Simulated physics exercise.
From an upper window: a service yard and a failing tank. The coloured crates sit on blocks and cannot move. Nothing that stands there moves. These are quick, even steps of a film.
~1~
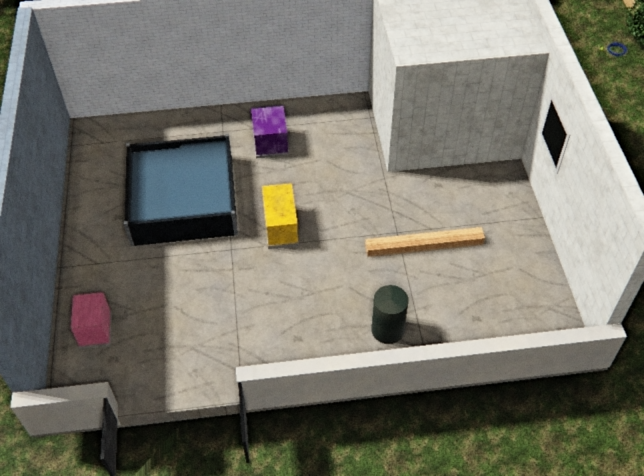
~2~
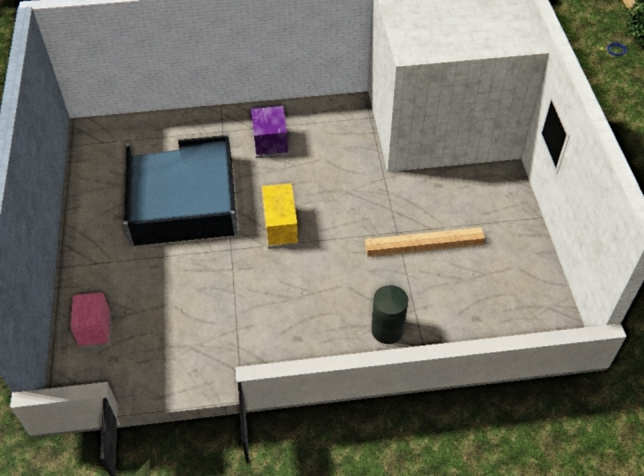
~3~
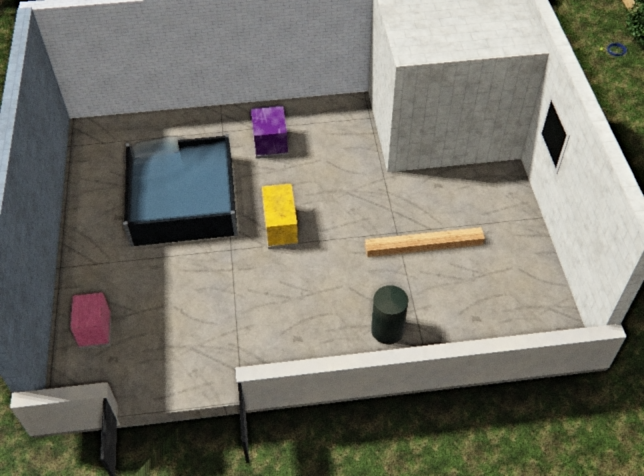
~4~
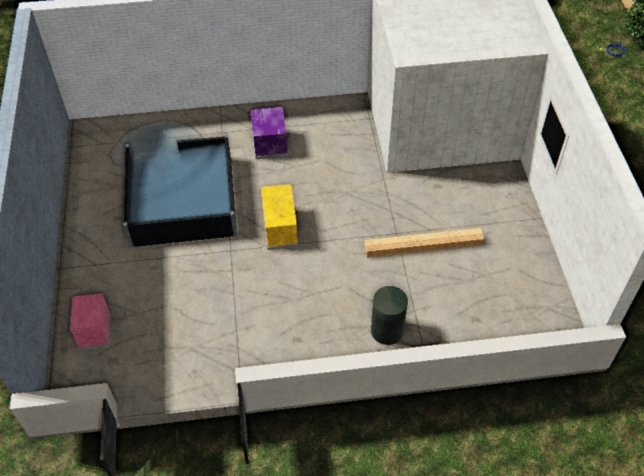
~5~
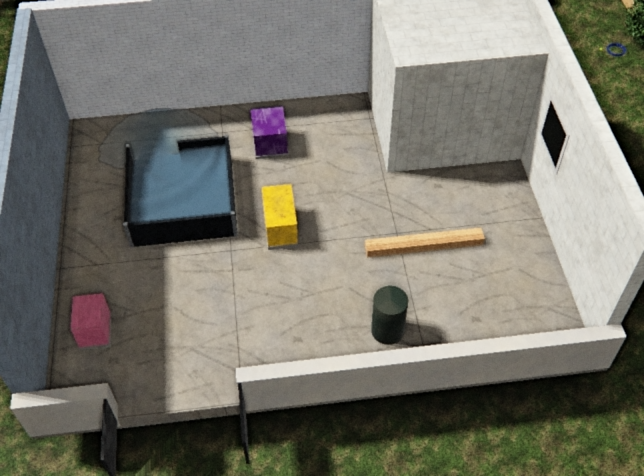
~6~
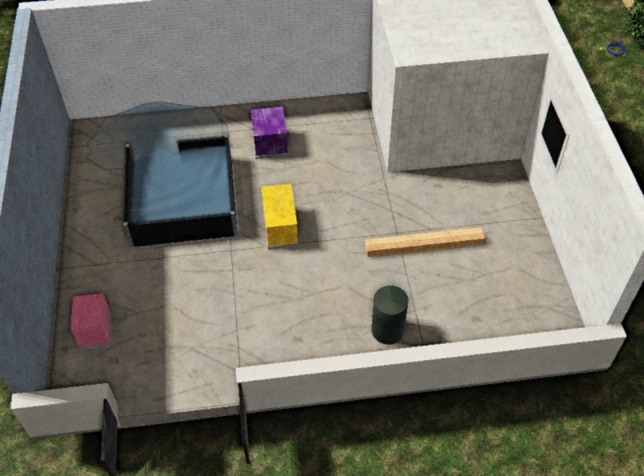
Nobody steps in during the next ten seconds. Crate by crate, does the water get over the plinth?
One by one: The yellow crate keeps dry; the purple crate is soaked; the pink crate is soaked.
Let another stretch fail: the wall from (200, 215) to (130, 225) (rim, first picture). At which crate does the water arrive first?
That is the one in pink.
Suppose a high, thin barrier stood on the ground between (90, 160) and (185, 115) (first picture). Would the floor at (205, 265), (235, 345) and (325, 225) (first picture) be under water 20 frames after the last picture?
As listed: Not flooded, not flooded, not flooded.
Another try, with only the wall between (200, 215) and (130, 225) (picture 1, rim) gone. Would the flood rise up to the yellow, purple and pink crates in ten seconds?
The yellow crate is spared, the purple crate keeps dry, the pink crate is wetted.
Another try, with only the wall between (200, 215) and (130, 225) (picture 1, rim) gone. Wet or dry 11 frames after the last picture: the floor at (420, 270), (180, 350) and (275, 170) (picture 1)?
As listed: Clear, awash, no water.
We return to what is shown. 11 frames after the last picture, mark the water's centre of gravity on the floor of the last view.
Roughly at (169, 170).
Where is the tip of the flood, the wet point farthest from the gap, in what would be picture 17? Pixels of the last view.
Roughly at (333, 98).
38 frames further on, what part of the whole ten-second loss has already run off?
Some 15 per cent.
A moment on, water covers 10 % of the floor; the yellow crate not reached, the purple crate not reached, the pink crate not reached.
Next, water covers 15 % of the floor; the yellow crate not reached, the purple crate water round its plinth, the pink crate not reached.
Then, water covers 30 % of the floor; the yellow crate not reached, the purple crate water round its plinth, the pink crate water round its plinth.
Later, water covers 50 % of the floor; the yellow crate water round its plinth, the purple crate water round its plinth, the pink crate water round its plinth.
In the end, water covers 75 % of the floor; the yellow crate stayed above the water, the purple crate was topped, the pink crate was topped.
